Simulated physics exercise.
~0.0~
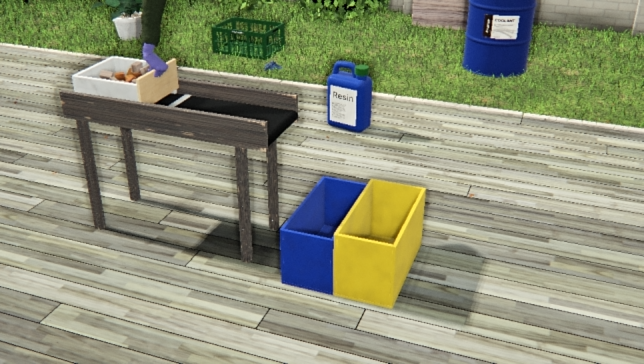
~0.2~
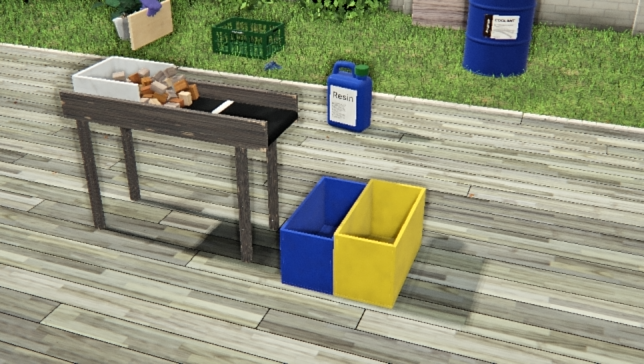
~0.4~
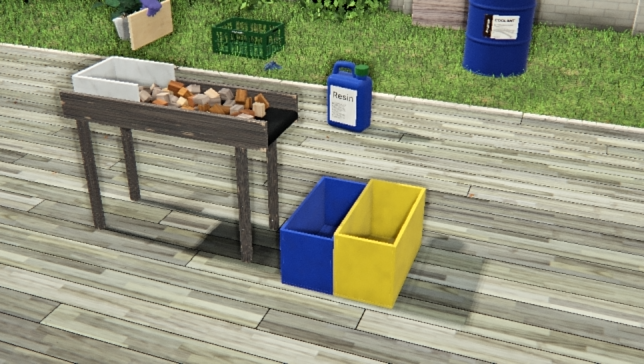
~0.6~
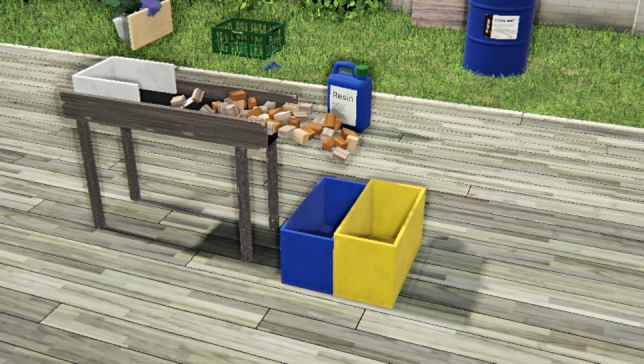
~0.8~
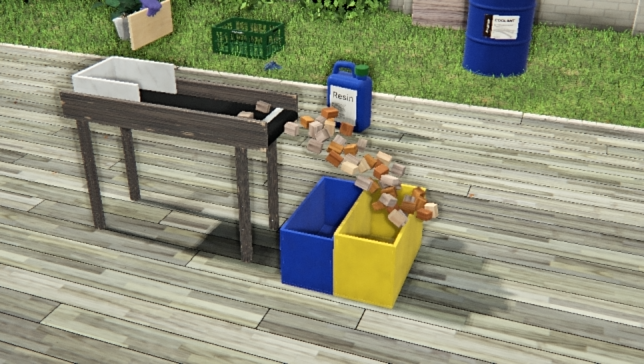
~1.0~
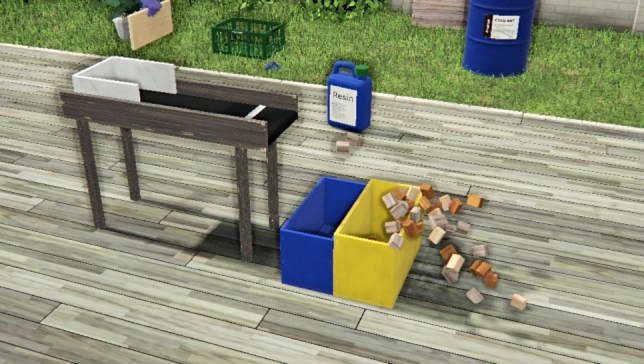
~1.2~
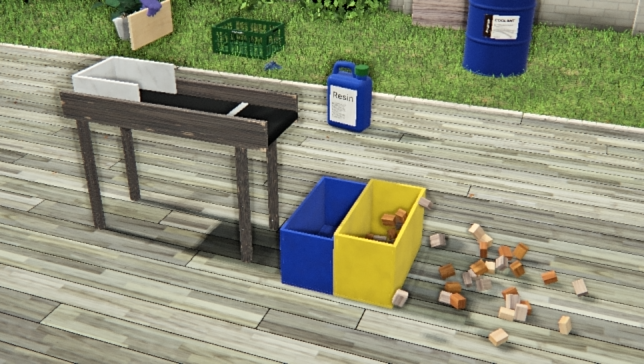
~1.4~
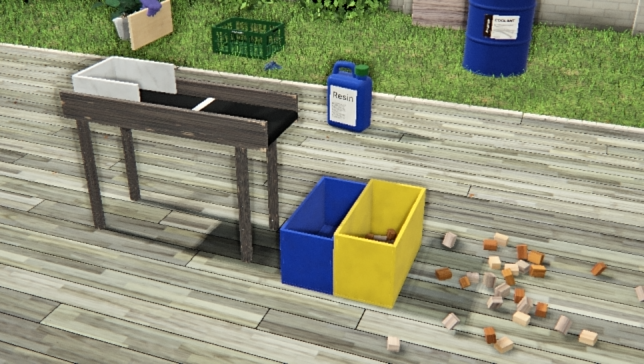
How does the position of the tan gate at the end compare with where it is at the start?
At the start the gate stands down at the right end of the white pen, in front of the blocks. At the end it hangs upright above the belt, clear of the pen.
